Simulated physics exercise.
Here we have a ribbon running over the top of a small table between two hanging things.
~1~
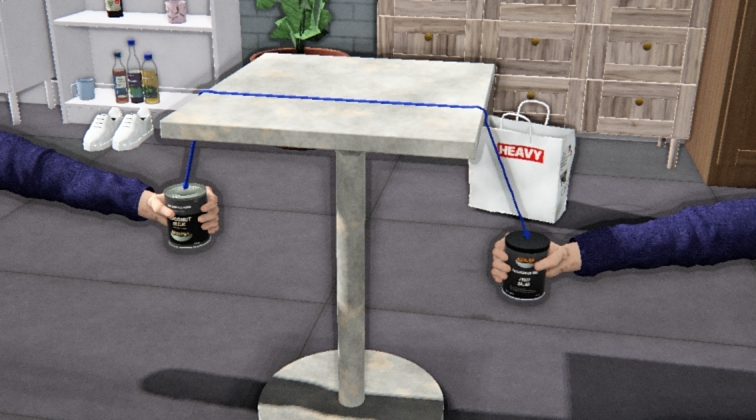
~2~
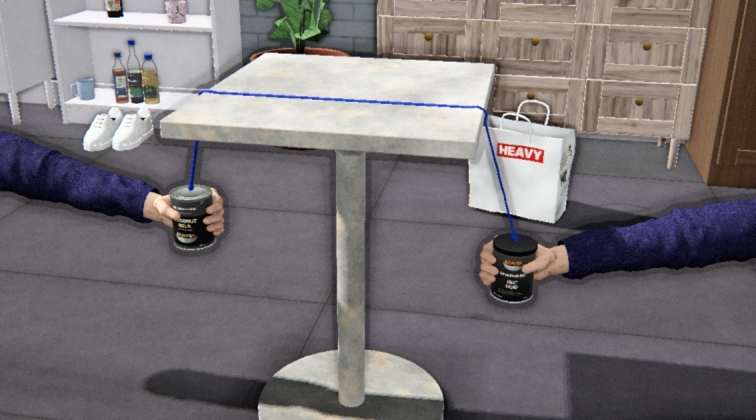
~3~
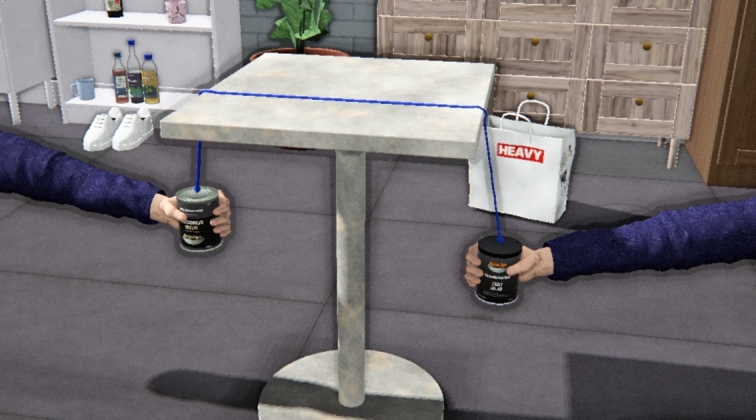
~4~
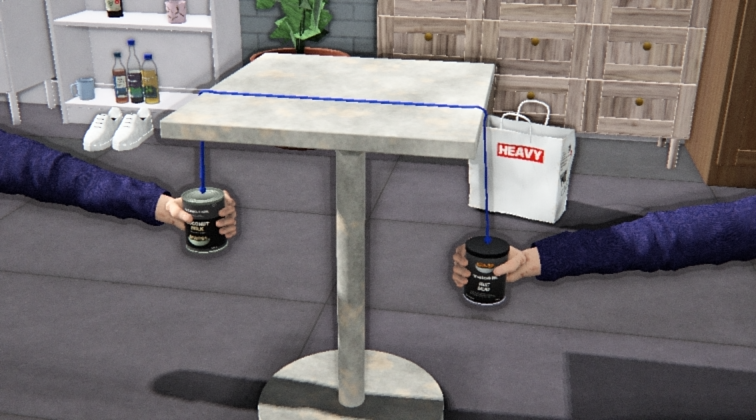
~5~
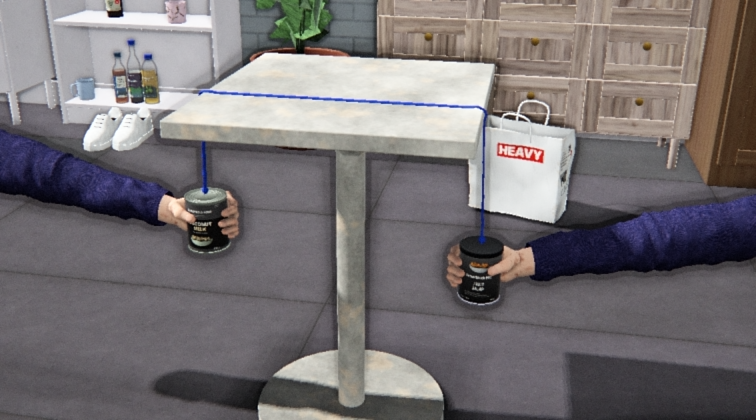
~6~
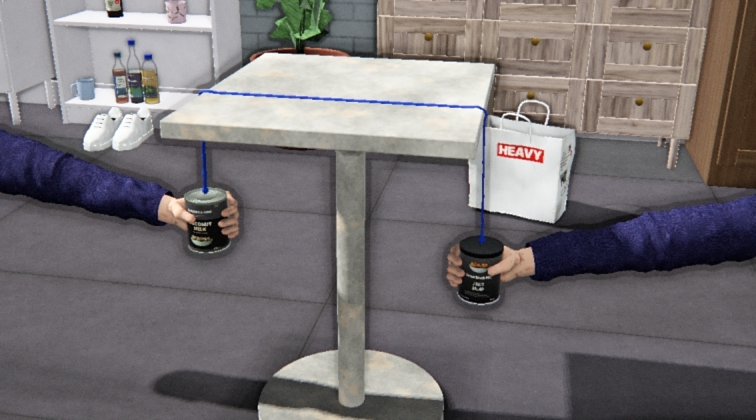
Two hands holding dark tins tied to a blue cord draped over a small table, moving them slightly inward beneath its edges.
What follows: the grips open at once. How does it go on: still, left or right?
The ribbon keeps its balance.
Then, 0.56 s past the final frame, left tin at the same height near (214, 220); right tin at the same height near (470, 270).
Then, 1.22 s past the final frame, left tin at the same height near (210, 220); right tin at the same height near (479, 271).
When it is over, left tin at the same height near (209, 220); right tin at the same height near (473, 270). The ribbon stays as it is.
